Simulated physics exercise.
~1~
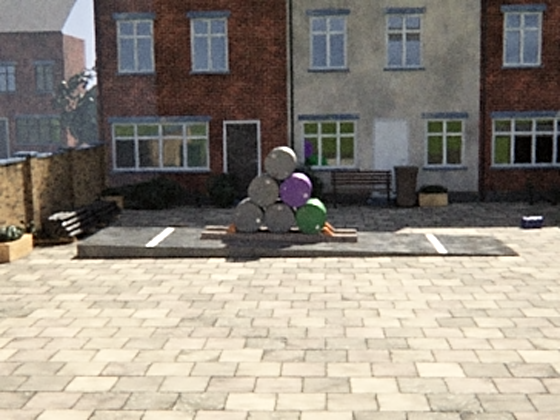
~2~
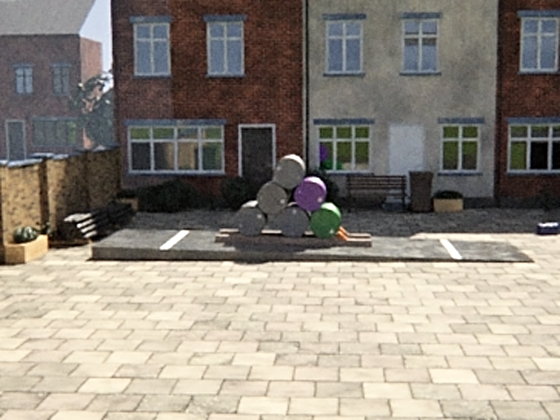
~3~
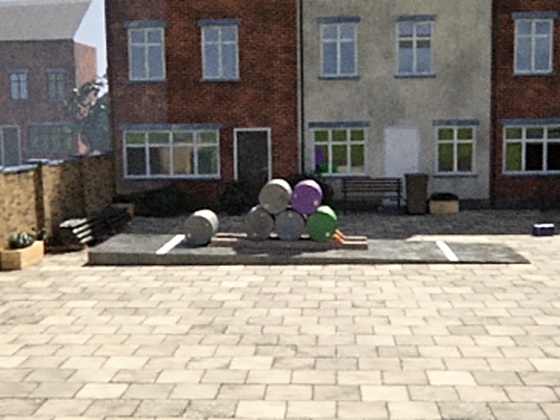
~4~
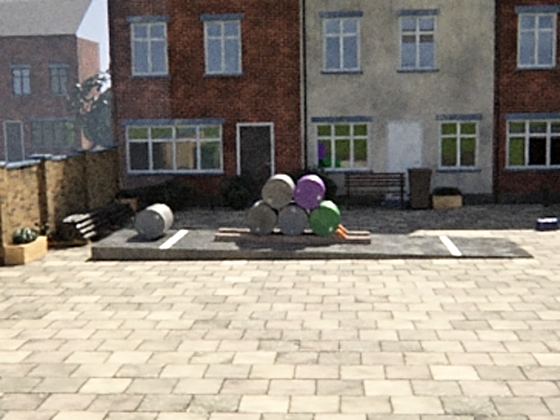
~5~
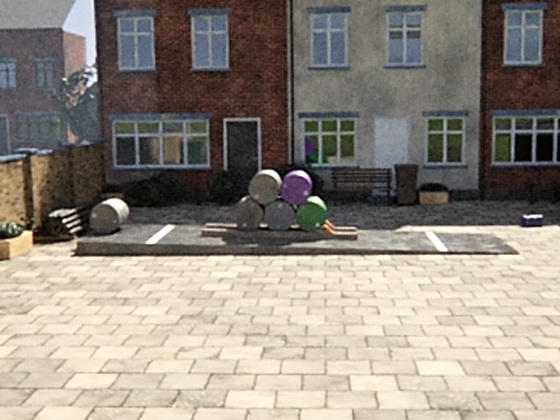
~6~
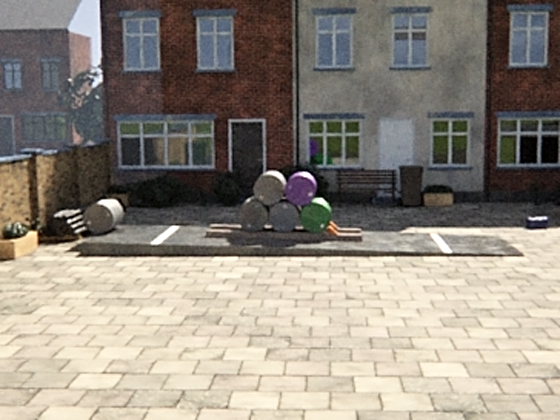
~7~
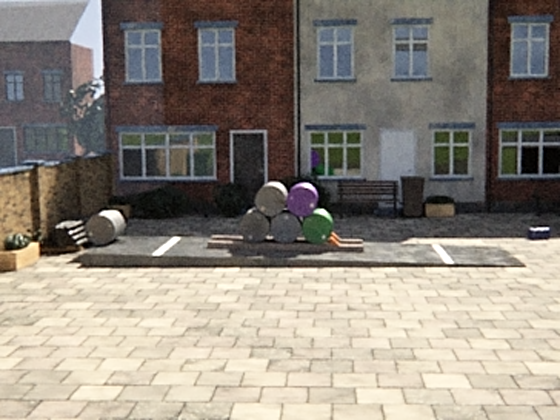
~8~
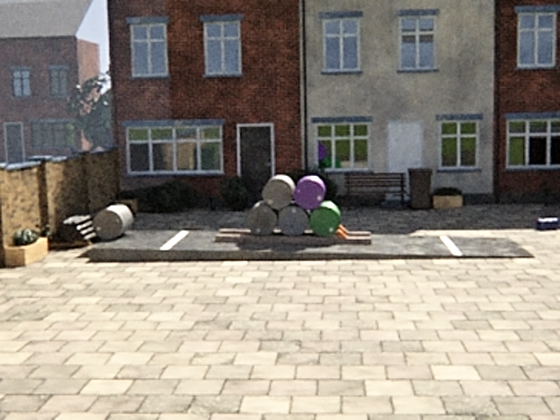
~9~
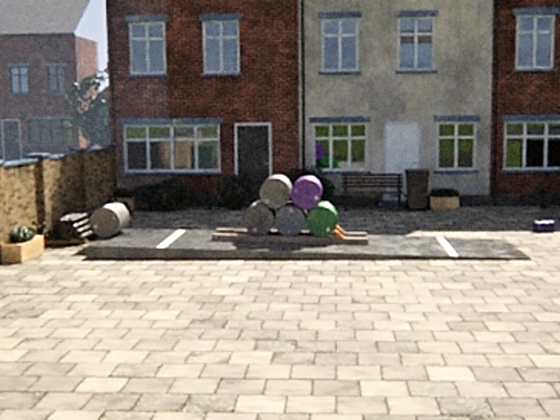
The clip shows drums stacked in a pyramid on a low slab before brick houses. The top grey drum drops down the left side, rolls left past the white line and settles near the slab's end, while the purple and green drums stay in the stack.
